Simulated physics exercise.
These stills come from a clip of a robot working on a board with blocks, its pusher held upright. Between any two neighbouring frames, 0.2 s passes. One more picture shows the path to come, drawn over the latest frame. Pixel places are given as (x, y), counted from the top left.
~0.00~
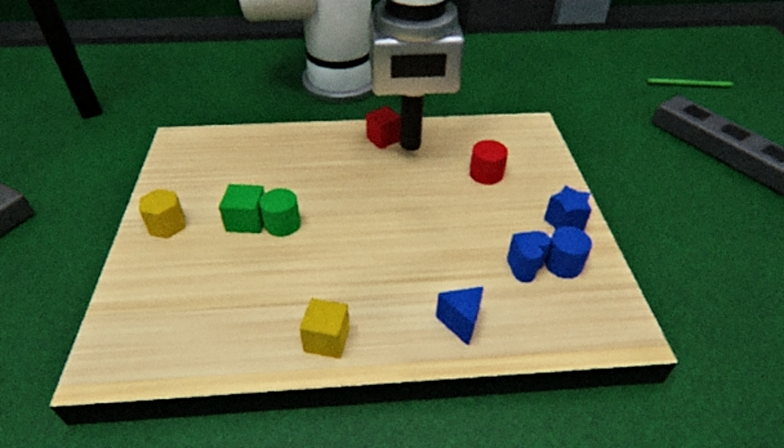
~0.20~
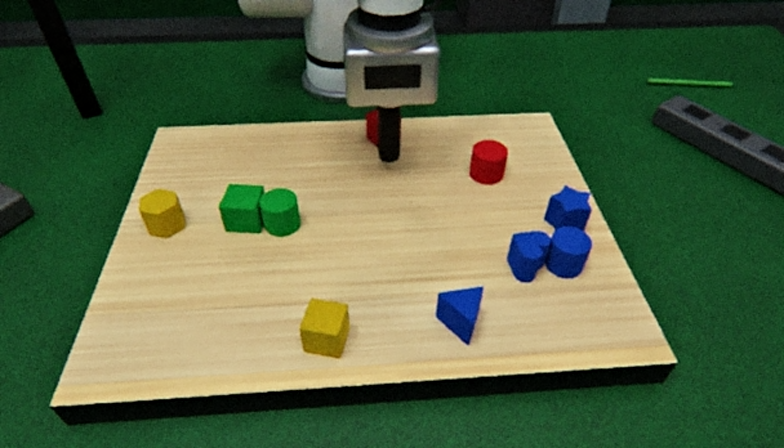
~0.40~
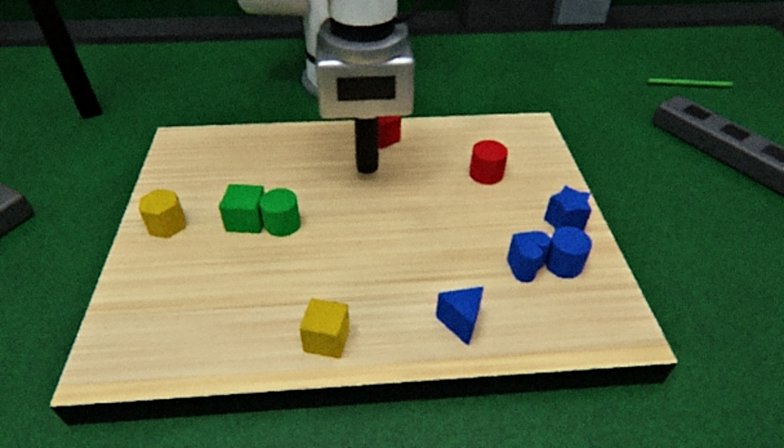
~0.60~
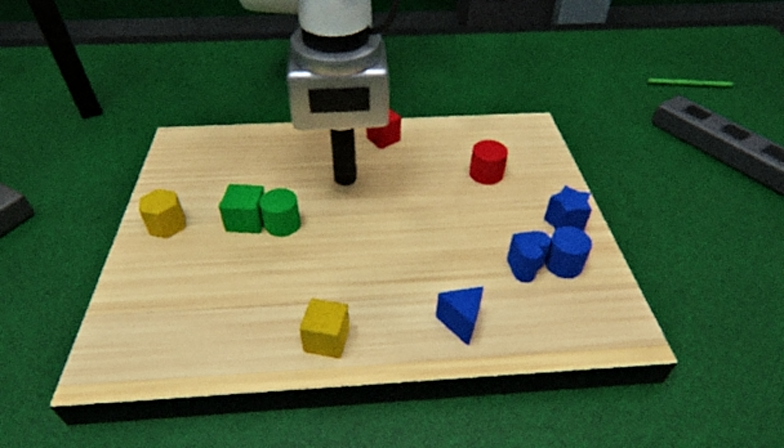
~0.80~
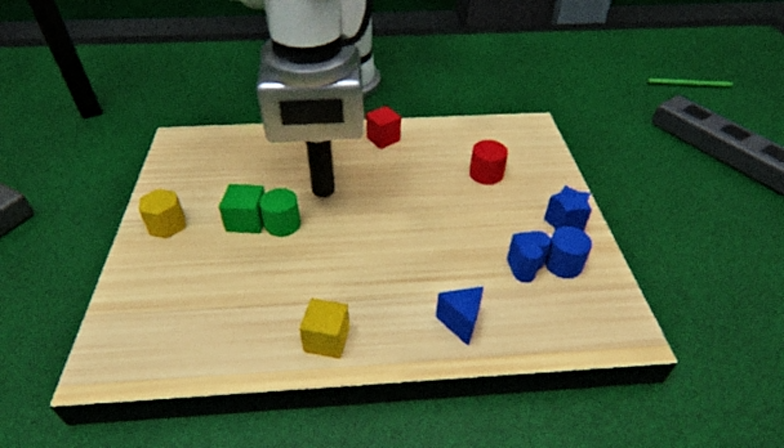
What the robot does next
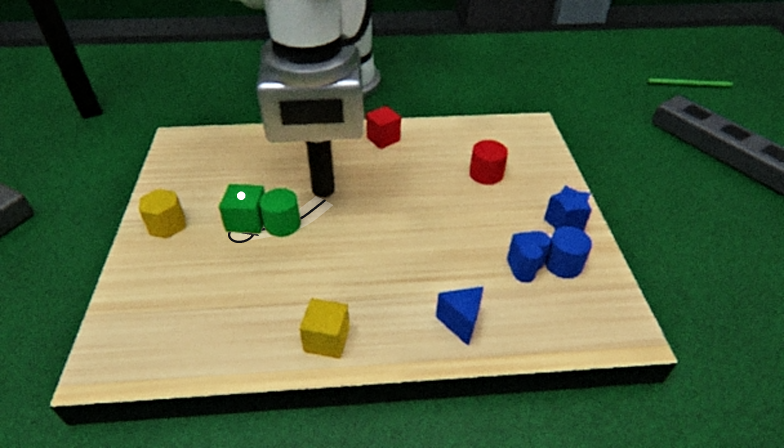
Robot arm with a black pusher moving left and nearer across a wooden board toward green blocks, while the coloured blocks stay still.
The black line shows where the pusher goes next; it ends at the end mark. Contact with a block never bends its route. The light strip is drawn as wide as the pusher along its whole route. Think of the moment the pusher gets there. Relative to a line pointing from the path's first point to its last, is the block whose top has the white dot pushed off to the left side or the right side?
The shift goes right.
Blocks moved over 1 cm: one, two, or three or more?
Displaced: Two.
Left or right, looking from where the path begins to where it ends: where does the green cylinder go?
Goes left.
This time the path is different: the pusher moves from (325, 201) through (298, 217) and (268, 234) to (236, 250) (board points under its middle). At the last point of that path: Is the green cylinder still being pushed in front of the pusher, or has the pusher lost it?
By the time the path ends, the green cylinder is still sitting right in front of the pusher.
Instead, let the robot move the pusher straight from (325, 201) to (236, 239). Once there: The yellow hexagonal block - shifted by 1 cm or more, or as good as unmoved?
The push misses it.
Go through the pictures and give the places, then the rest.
In the first frame, lower end of the pusher at (411, 146), tops of blocks, yellow hexagonal block at (158, 201), green four-sided block at (241, 196), green cylinder at (278, 200).
In the second frame, pusher at (389, 157), blocks as before.
In the third frame, pusher at (368, 168), blocks as before.
In the fourth frame, pusher at (346, 179), blocks as before.
In the fifth frame, pusher at (324, 191), yellow hexagonal block at (158, 201), green four-sided block at (241, 196), green cylinder at (278, 200).
The drawn path runs from (325, 201) through (303, 217) and (274, 228) to (242, 233); the dot is on the green four-sided block.
What follows on the original path. One third of the way, pusher at (301, 208); green four-sided block at (236, 197); green cylinder at (270, 204).
Two thirds of the way, pusher at (271, 218); green four-sided block at (226, 198), turned 35° clockwise; green cylinder at (243, 220).
At the end, pusher at (239, 223); yellow hexagonal block not moved; green four-sided block at (213, 196), turned 45° clockwise; green cylinder at (222, 231).
